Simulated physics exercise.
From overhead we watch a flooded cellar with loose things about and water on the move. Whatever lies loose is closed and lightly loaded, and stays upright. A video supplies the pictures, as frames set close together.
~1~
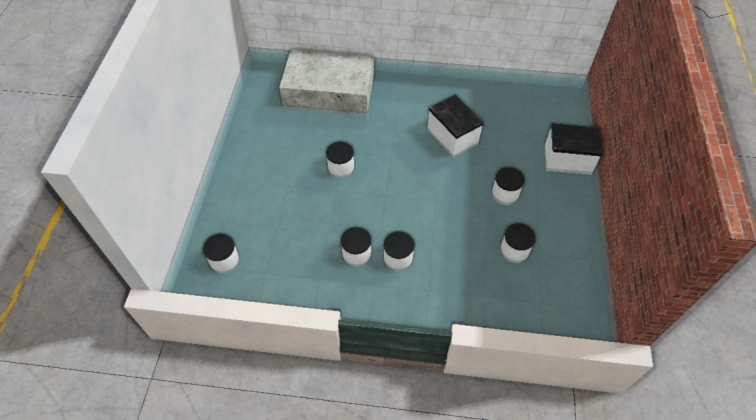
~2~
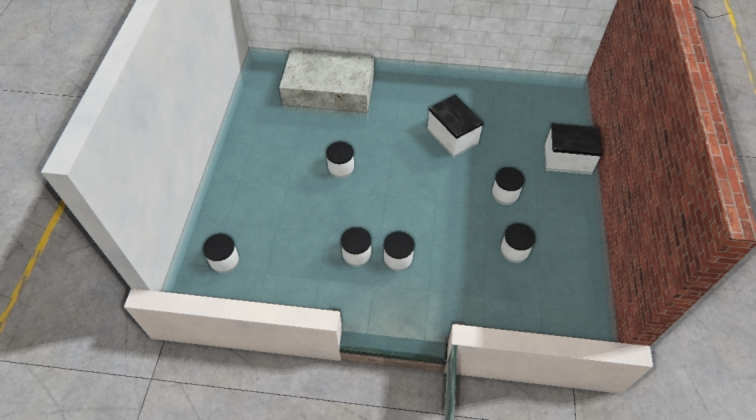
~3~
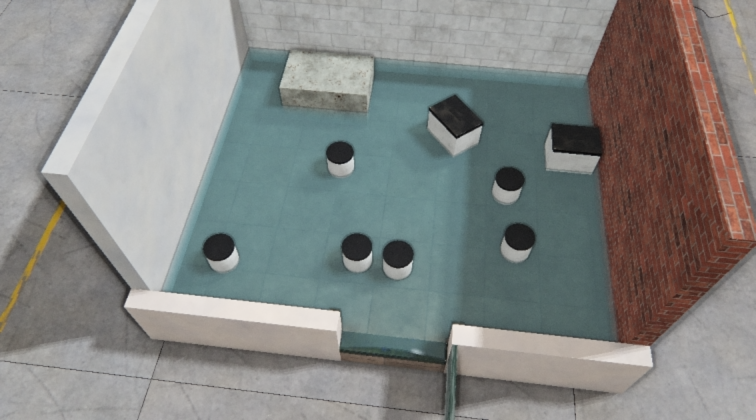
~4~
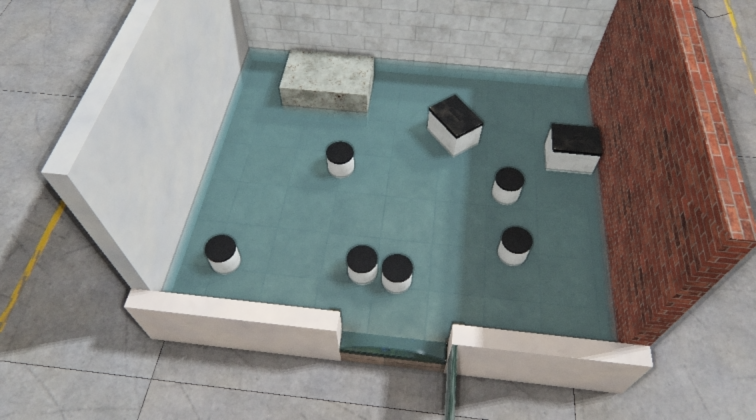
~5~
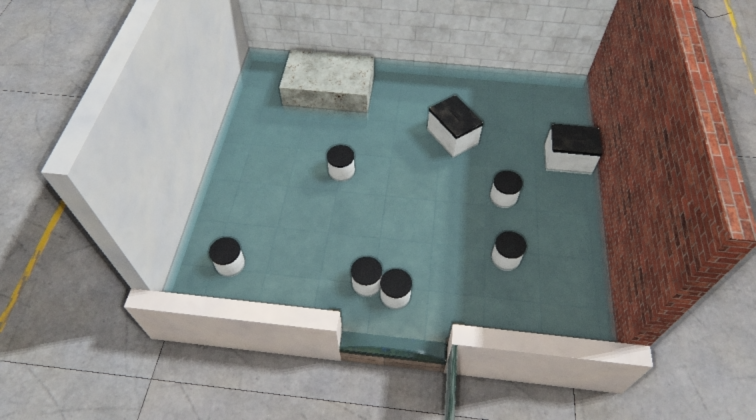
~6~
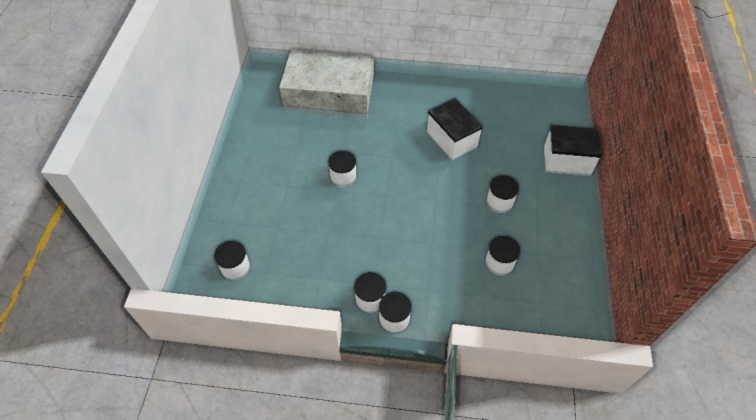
Six white pails with black tops float in a flooded cellar, seen from high above its front wall. Two black-topped white boxes sit at the right, a pale stone block at the back left, between white walls and a red brick one. The dark green front gate swings outward, then the two middle pails drift toward the gap, the others shifting less, while the camera stays still.
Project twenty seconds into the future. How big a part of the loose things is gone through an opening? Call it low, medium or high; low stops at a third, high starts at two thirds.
High.
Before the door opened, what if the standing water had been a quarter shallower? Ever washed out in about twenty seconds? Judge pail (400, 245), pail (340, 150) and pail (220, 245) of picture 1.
The first one ends up outside, the second ends up outside, the third ends up outside.
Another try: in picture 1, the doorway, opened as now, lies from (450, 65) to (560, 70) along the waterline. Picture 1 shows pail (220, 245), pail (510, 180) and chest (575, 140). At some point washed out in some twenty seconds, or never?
The first never exits, the second exits, the third exits.
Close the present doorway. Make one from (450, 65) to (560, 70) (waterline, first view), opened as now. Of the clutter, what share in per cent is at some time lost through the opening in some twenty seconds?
My estimate is some 80 percent.
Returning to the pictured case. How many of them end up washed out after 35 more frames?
Total: 6.
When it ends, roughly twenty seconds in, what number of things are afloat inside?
It adds up to 1.
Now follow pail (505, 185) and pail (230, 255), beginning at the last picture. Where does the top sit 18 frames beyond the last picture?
Estimate: (467, 265), then (307, 295).
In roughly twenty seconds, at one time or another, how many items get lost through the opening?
The figure is 7.
A moment on, 2 of 8 are out; 6 afloat.
Next, 3 of 8 are out; 5 afloat.
Later, 6 of 8 are out; 2 afloat.
In the end, 7 of 8 are out; 1 afloat.
